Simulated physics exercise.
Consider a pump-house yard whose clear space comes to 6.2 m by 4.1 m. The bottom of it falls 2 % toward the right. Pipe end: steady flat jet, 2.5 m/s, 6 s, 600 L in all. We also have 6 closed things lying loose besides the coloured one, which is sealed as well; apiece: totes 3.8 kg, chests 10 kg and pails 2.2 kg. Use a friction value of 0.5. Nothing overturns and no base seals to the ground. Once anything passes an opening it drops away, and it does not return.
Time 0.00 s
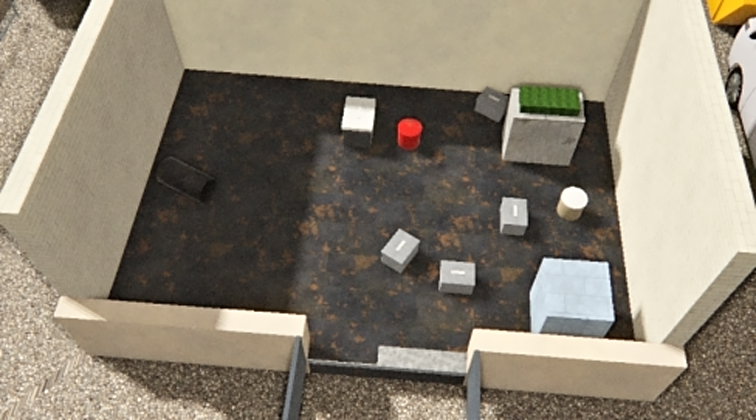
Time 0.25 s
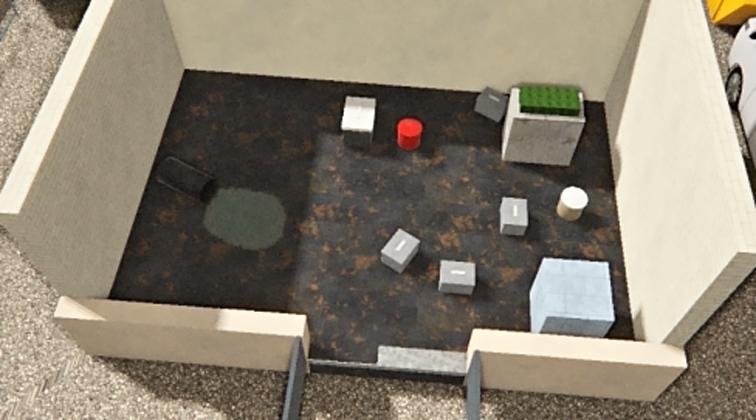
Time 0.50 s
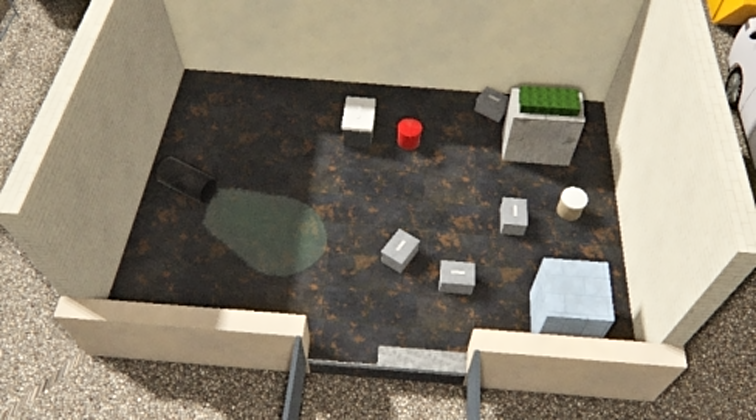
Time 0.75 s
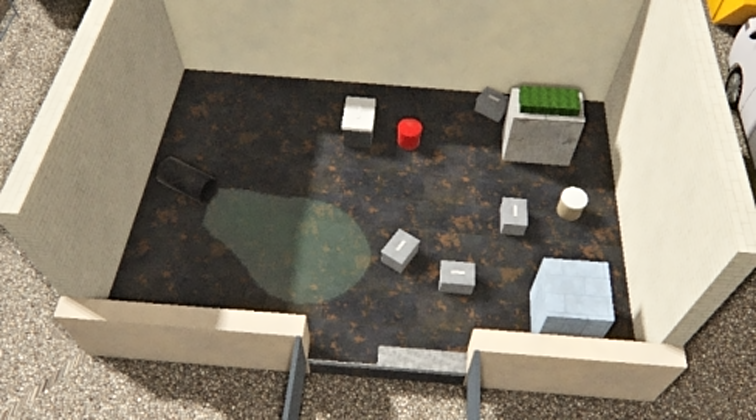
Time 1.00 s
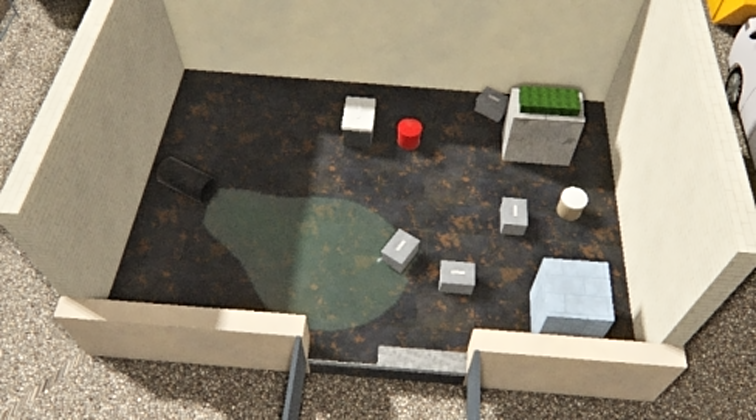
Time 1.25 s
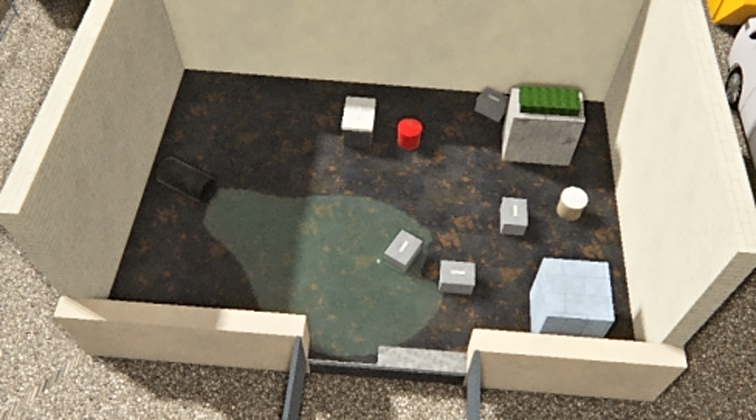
Greenish water spreads from a dark pipe across the floor and around a gray box.
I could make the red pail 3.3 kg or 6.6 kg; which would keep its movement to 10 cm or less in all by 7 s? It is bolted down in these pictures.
Go for 3.3 kg, it is enough.
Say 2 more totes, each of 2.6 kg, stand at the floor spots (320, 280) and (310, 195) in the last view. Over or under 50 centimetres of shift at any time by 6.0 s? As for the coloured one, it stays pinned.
Order as asked - surpassed, not reached.
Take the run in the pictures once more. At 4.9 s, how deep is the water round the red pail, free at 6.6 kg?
Depth: Approx. 0 cm.
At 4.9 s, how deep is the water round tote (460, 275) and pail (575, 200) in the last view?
First roughly 7 cm, second roughly 2 cm.
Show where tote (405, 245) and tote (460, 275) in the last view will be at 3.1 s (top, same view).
Approx. (535, 252); approx. (520, 282).
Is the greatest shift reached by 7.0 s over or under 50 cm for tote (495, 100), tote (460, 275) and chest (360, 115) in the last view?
First stays inside the line, second crosses the line, third stays inside the line.
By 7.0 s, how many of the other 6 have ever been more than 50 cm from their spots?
It works out to 3.
After 1.8 s the red pail would be 0 cm from its start with 3.3 kg and 0 cm from its start with 6.6 kg; 0 cm of water round it then.
After 3.1 s the red pail would be 0 cm from its start with 3.3 kg and 0 cm from its start with 6.6 kg; 0 cm of water round it then.
After 4.9 s the red pail would be 0 cm from its start with 3.3 kg and 0 cm from its start with 6.6 kg; 0 cm of water round it then.
After 7.0 s the red pail would be 0 cm from its start with 3.3 kg and 0 cm from its start with 6.6 kg; 0 cm of water round it then.
